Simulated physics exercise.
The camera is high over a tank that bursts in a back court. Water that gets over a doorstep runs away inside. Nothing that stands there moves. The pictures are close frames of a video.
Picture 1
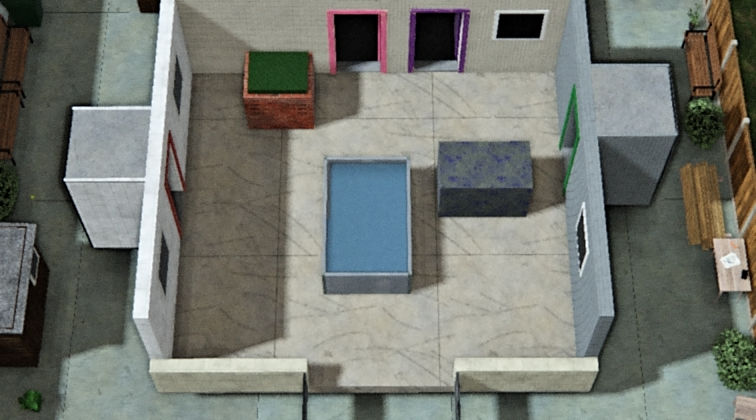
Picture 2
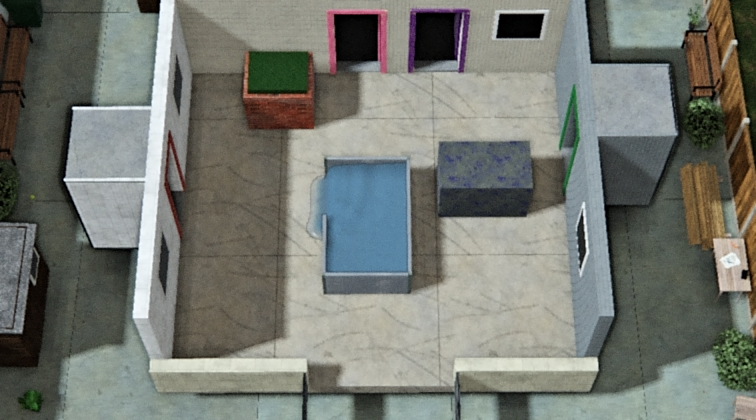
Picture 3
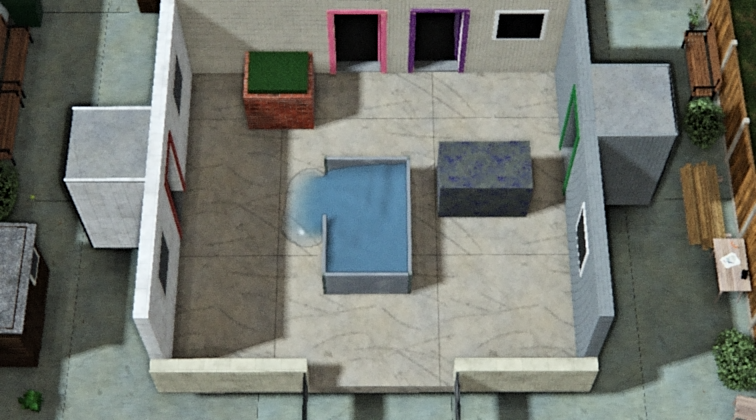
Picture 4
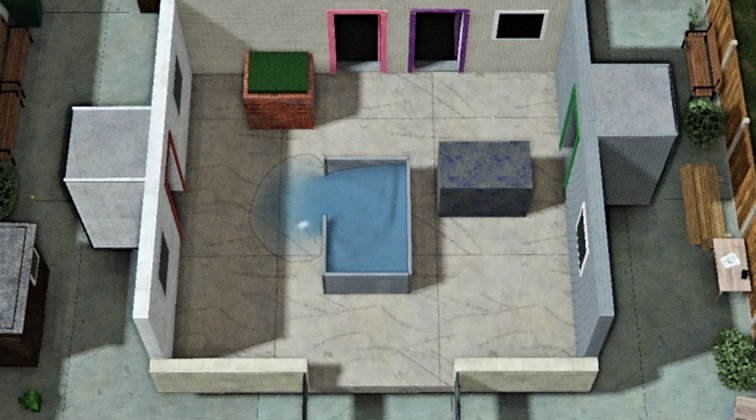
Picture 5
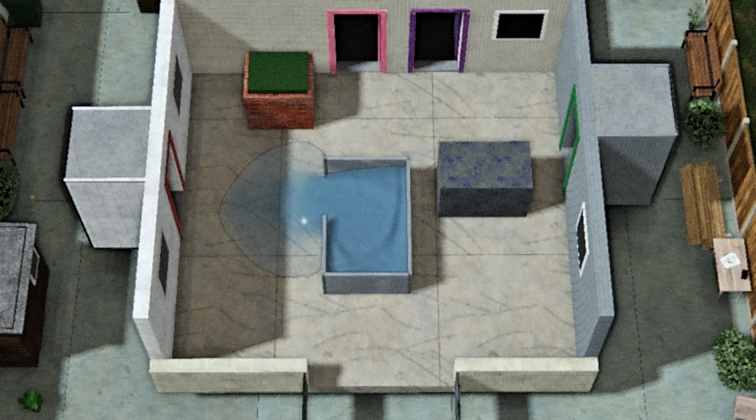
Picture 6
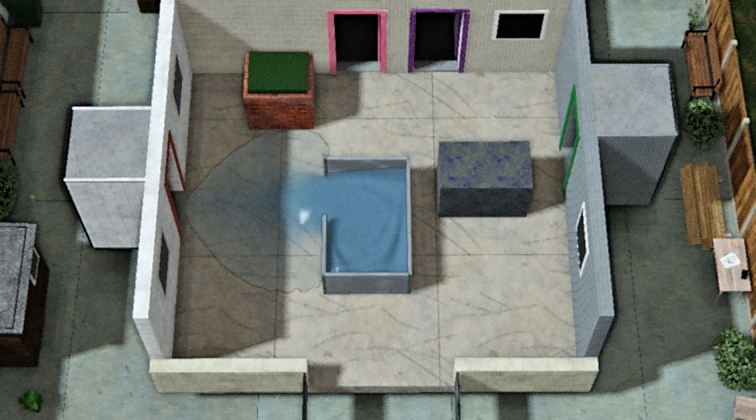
A rectangular tank of blue water bursts at its left side in a paved, walled court seen from high above by a still camera. A brick planter topped with green stands behind it to the left, a dark mottled block sits to the right, and pink and purple doorways line the back wall. Water pours through the gap and fans leftward across the paving in a thin, widening sheet.
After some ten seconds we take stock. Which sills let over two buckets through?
One by one: The pink door stays under that; the red door takes more than that; the green door stays under that; the purple door stays under that.
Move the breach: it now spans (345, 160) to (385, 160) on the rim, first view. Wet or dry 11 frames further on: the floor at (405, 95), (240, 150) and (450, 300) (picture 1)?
As listed: Under water, covered, clear.
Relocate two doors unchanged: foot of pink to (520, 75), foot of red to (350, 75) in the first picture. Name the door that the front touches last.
That is the green one.
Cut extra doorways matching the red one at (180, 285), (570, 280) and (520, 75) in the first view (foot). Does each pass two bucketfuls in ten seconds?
In that order: Takes more, takes less, stays under.
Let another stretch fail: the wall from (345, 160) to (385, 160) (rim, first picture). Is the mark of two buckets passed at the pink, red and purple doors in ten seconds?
The pink door takes more, the red door lets less in, the purple door is over.
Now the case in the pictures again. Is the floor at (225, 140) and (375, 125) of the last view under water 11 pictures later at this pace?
One after the other: Under water, no water.
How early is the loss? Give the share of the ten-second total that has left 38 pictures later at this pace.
Near 80 in a hundred.
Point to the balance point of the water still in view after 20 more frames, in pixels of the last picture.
Near (283, 215).
A moment on, water covers 25 % of the floor; the pink door not reached, the red door over two buckets in, the green door not reached, the purple door not reached.
Next, water covers 25 % of the floor; the pink door not reached, the red door far over two buckets in, the green door not reached, the purple door not reached.
Then, water covers 35 % of the floor; the pink door wet at the sill, nothing in, the red door far over two buckets in, the green door not reached, the purple door not reached.
Later, water covers 70 % of the floor; the pink door under two buckets in, the red door far over two buckets in, the green door not reached, the purple door wet at the sill, nothing in.
In the end, water covers 85 % of the floor; the pink door under two buckets in, the red door far over two buckets in, the green door wet at the sill, nothing in, the purple door wet at the sill, nothing in.
